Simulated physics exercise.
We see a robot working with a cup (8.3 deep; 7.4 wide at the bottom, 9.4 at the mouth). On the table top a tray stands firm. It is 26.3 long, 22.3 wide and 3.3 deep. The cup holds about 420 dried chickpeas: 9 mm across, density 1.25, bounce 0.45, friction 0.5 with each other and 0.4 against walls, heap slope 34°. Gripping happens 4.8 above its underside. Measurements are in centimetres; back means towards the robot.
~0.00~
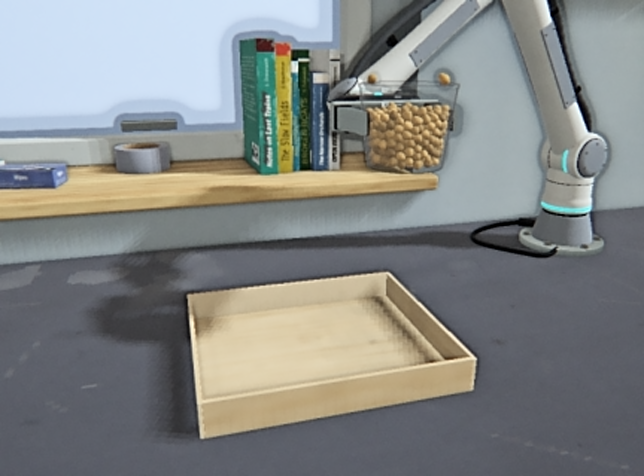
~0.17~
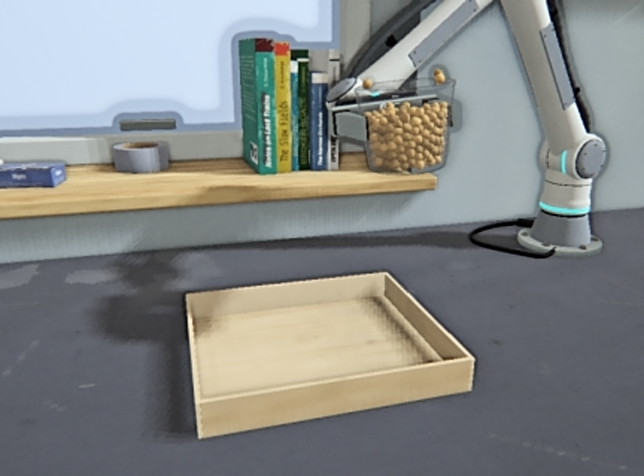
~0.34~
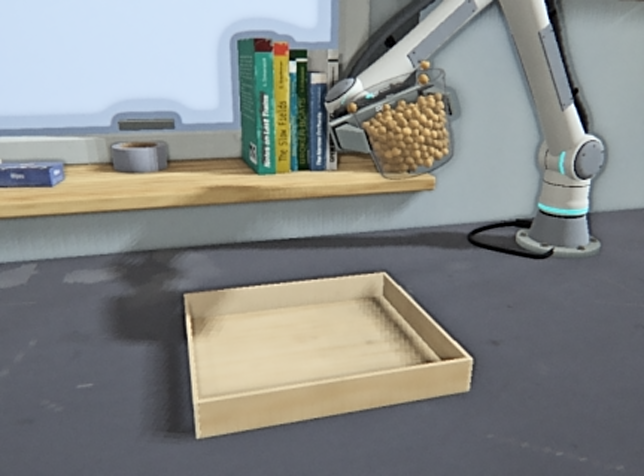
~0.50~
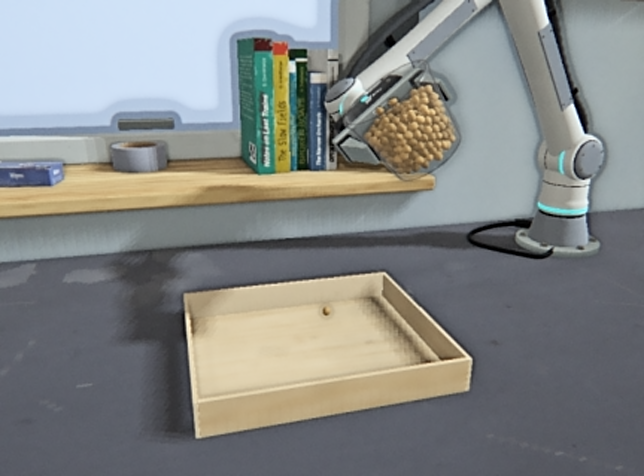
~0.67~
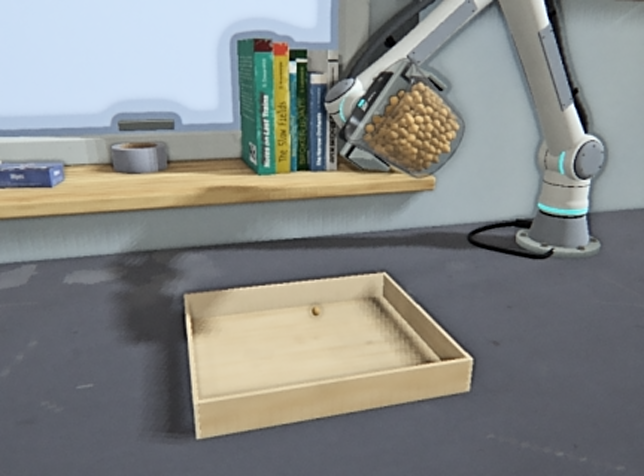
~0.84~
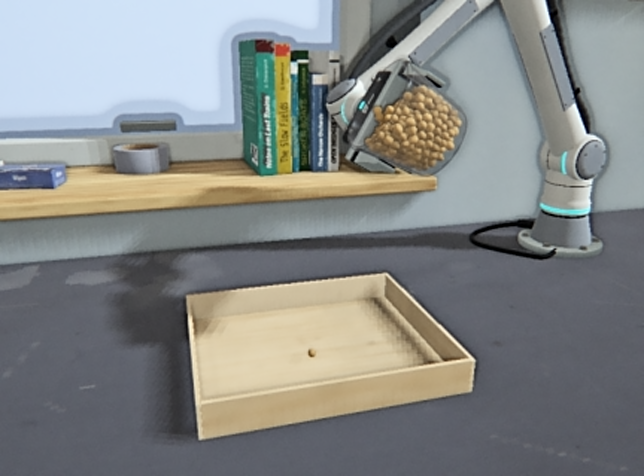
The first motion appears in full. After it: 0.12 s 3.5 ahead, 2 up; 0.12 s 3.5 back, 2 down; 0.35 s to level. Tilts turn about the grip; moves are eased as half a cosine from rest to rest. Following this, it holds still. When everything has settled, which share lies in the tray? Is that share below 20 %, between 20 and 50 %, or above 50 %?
The share is between 20 and 50 %.
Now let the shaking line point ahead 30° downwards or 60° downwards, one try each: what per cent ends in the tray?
First try some 10 %, second try some 0 %.
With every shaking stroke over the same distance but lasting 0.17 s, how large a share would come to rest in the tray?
Roughly 10 percent then.
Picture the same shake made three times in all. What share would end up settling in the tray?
Then roughly 60 percent.
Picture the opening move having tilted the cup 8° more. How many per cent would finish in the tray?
Near 45 %.
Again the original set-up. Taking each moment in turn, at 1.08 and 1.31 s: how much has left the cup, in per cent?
The share out is 20 per cent at the earlier time and 30 per cent at the later one.
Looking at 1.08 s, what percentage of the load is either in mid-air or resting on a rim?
Logged share: Close to 18 per cent.
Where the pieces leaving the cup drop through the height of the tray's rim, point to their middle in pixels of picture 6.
I'd put it somewhere near (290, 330).
After 1.08 s, tilted 60° forward, highest piece 27 above the table; 346 in the cup, 1 in the tray, 76 in flight or on a rim.
After 1.31 s, tilted 15° forward, highest piece 28 above the table; 290 in the cup, 127 in the tray, 6 in flight or on a rim.
After 1.63 s, level, highest piece 28 above the table; 290 in the cup, 130 in the tray, 2 on the table or floor, 1 in flight or on a rim.
After 2.68 s, level, highest piece 28 above the table; 290 in the cup, 131 in the tray, 2 on the table or floor.
In the end, 290 in the cup, 131 in the tray, 2 on the table or floor. That is 31 % in the tray.
